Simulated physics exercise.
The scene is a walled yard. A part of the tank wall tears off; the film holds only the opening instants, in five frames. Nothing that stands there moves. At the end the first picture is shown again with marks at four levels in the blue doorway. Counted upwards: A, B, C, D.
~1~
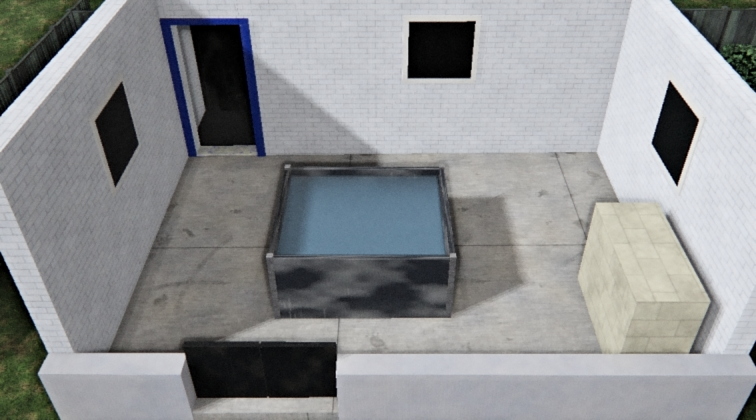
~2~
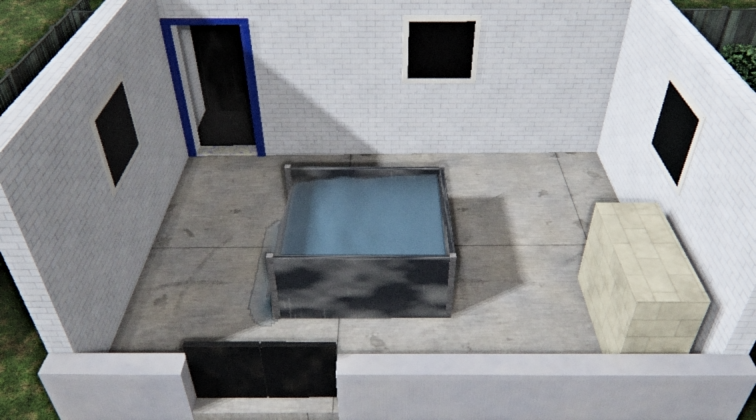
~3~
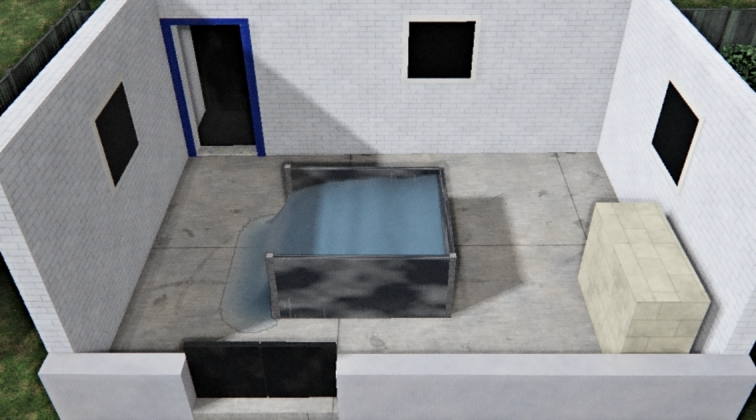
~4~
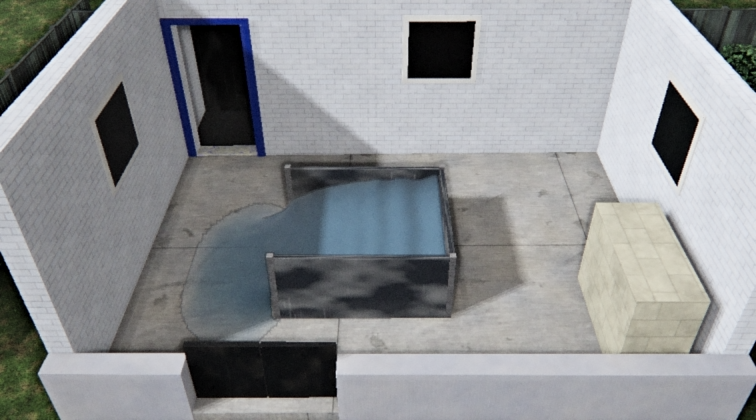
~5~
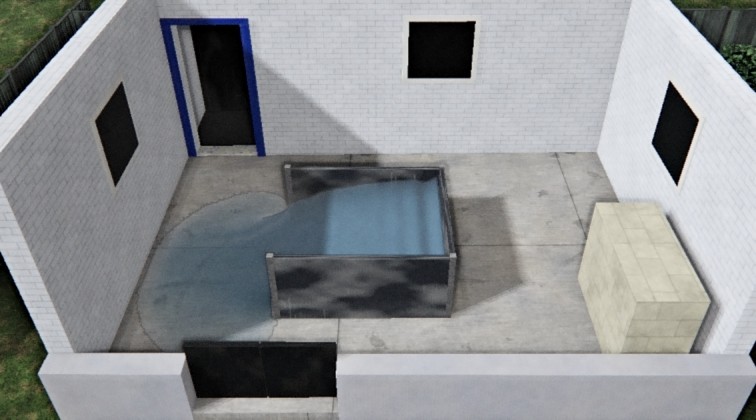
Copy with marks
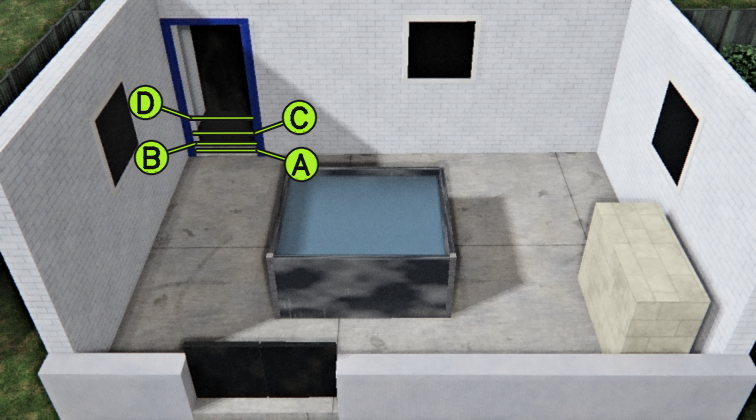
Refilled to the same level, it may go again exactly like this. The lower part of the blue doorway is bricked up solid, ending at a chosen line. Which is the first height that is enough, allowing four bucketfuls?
The answer is line C.
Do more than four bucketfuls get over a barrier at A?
Yes.
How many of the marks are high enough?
Two of them.
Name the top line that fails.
That would be B.
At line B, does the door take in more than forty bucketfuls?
No.
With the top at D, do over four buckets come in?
No, not at all.
In lime, A at (227, 150); B at (225, 143); C at (224, 133); D at (221, 118); from the bottom up A, B, C, D.
Choosing A, dozens of bucketfuls pour in.
Choosing B, about 12 bucketfuls get in.
Choosing C, a bucket or two gets in.
Choosing D, nothing gets over.
